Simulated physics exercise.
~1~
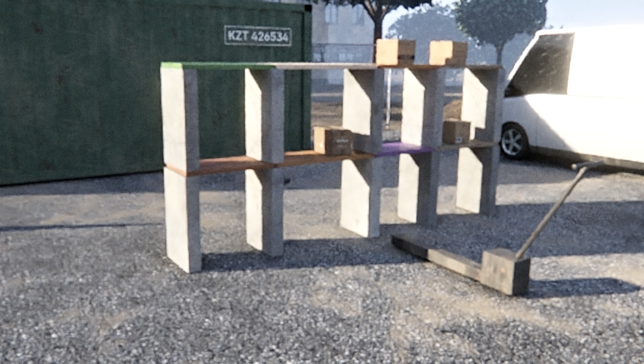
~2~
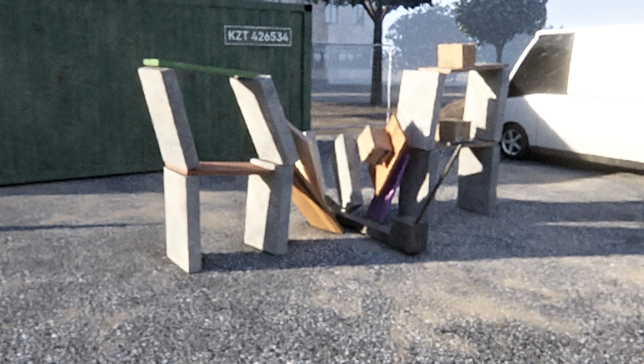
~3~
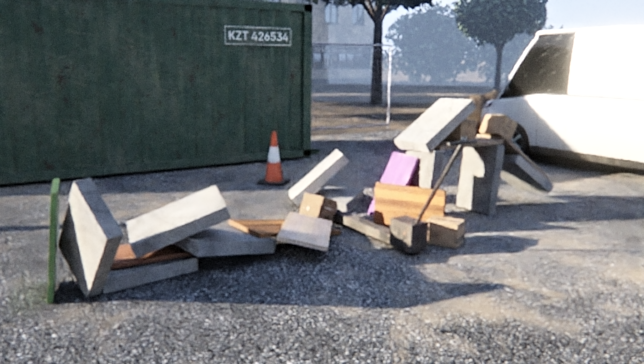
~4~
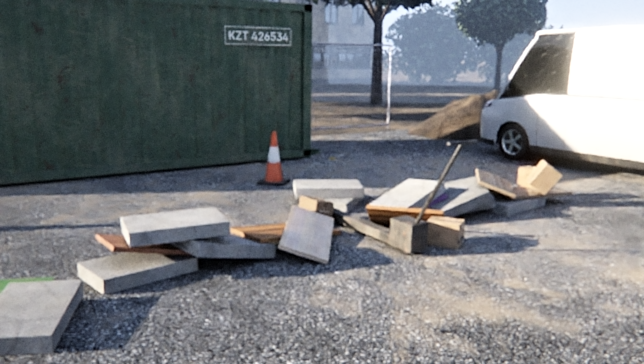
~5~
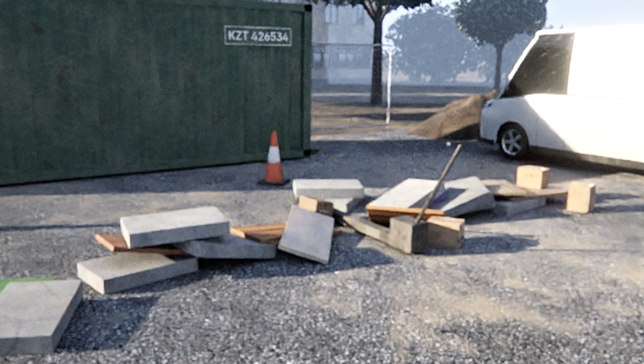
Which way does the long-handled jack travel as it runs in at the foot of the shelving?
It moves to the left, in among the uprights, and then stays where it stops.
